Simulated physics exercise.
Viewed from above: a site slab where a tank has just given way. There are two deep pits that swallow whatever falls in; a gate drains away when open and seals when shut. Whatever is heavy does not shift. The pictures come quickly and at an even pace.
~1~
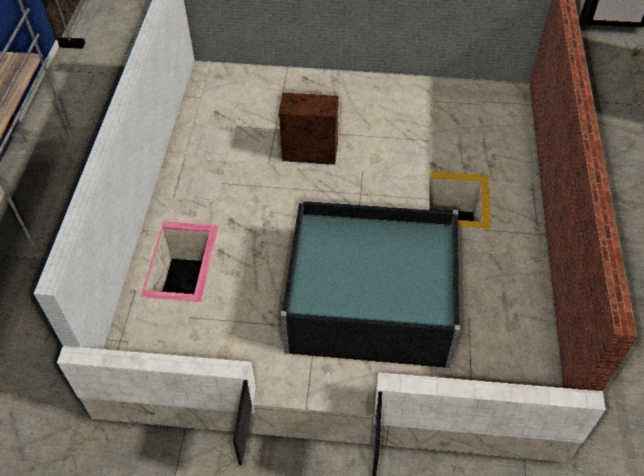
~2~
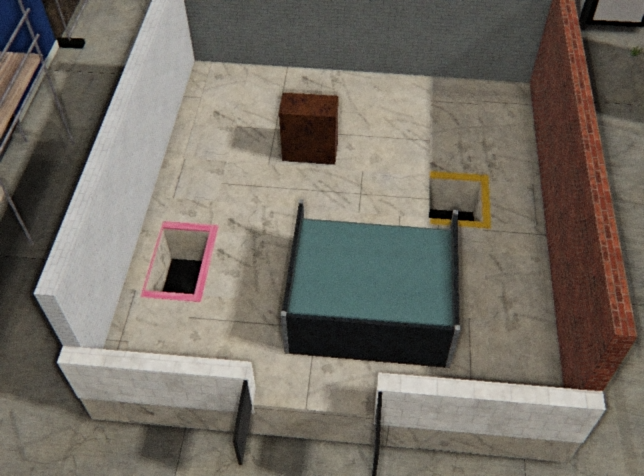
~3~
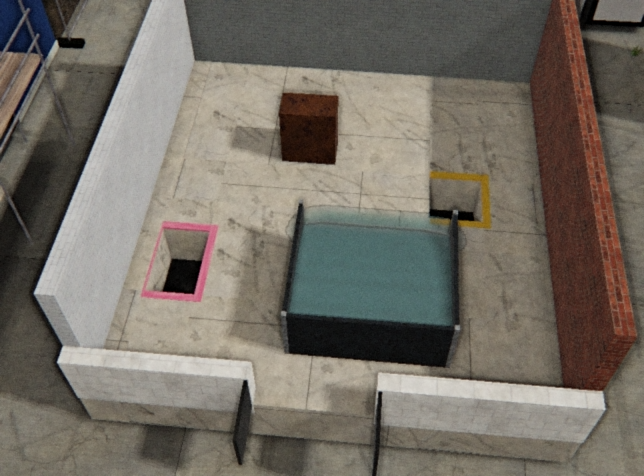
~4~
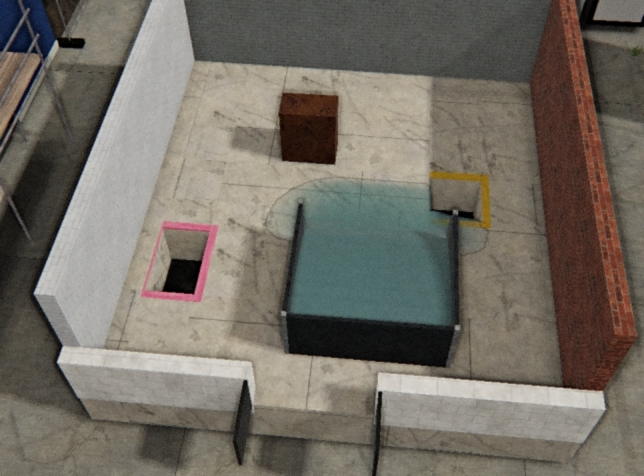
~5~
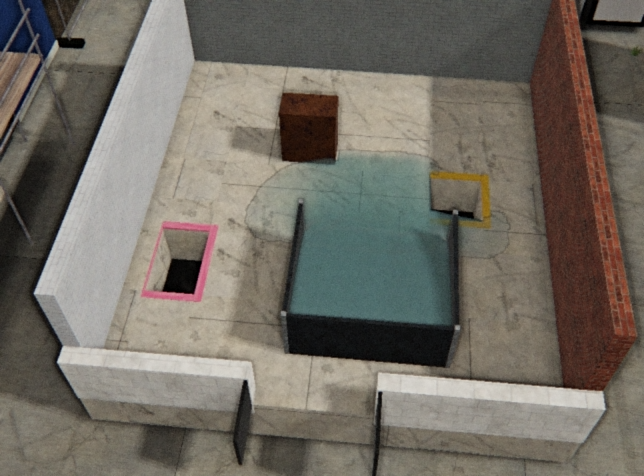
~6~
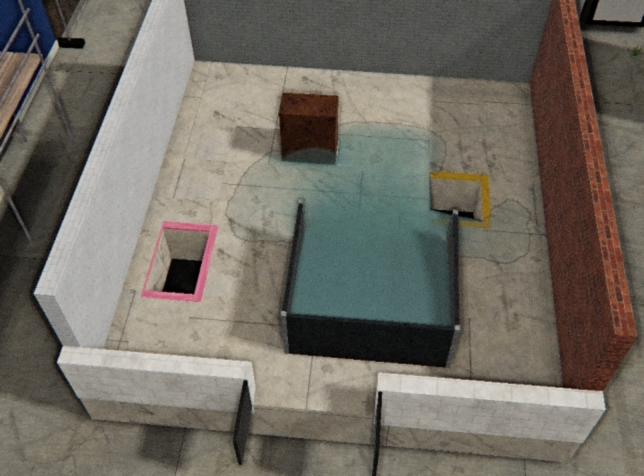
The video shows a teal water tank on a walled slab losing its far side, and water spreading across the floor past the yellow-framed opening on the right and reaching the base of a brown block.
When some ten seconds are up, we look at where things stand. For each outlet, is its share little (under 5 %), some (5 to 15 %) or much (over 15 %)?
Shares: The gate gets little; the pink pit gets some; the yellow pit gets much.
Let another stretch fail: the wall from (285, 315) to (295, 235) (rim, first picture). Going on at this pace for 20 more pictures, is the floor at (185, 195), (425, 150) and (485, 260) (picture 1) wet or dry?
So the first one is drenched, the next left untouched, and the last left untouched.
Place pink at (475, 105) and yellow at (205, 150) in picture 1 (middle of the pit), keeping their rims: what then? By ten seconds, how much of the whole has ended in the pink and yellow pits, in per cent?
In per cent: Pink 50, yellow 20.
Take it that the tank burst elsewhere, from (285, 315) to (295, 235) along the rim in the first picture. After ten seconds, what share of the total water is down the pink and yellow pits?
In percent: Pink 65, yellow 0.
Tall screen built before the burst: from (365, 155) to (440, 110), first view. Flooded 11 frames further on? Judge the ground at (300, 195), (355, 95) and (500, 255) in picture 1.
Listed order - wet, wet, dry.
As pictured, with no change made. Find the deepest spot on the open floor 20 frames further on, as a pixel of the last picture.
I'd put it around (521, 88).
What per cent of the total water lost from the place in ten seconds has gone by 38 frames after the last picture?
About 70 per cent.
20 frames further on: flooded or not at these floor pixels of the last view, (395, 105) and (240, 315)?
In turn, the two spots are soaked and high and dry.
A moment on, water covers 40 % of the floor; the gate 0 %, the pink pit 0 %, the yellow pit 9 %.
Next, water covers 55 % of the floor; the gate 0 %, the pink pit 0 %, the yellow pit 15 %.
Then, water covers 65 % of the floor; the gate 0 %, the pink pit 1 %, the yellow pit 20 %.
Later, water covers 90 % of the floor; the gate 0 %, the pink pit 5 %, the yellow pit 27 %.
In the end, water covers 100 % of the floor; the gate 2 %, the pink pit 9 %, the yellow pit 34 %.
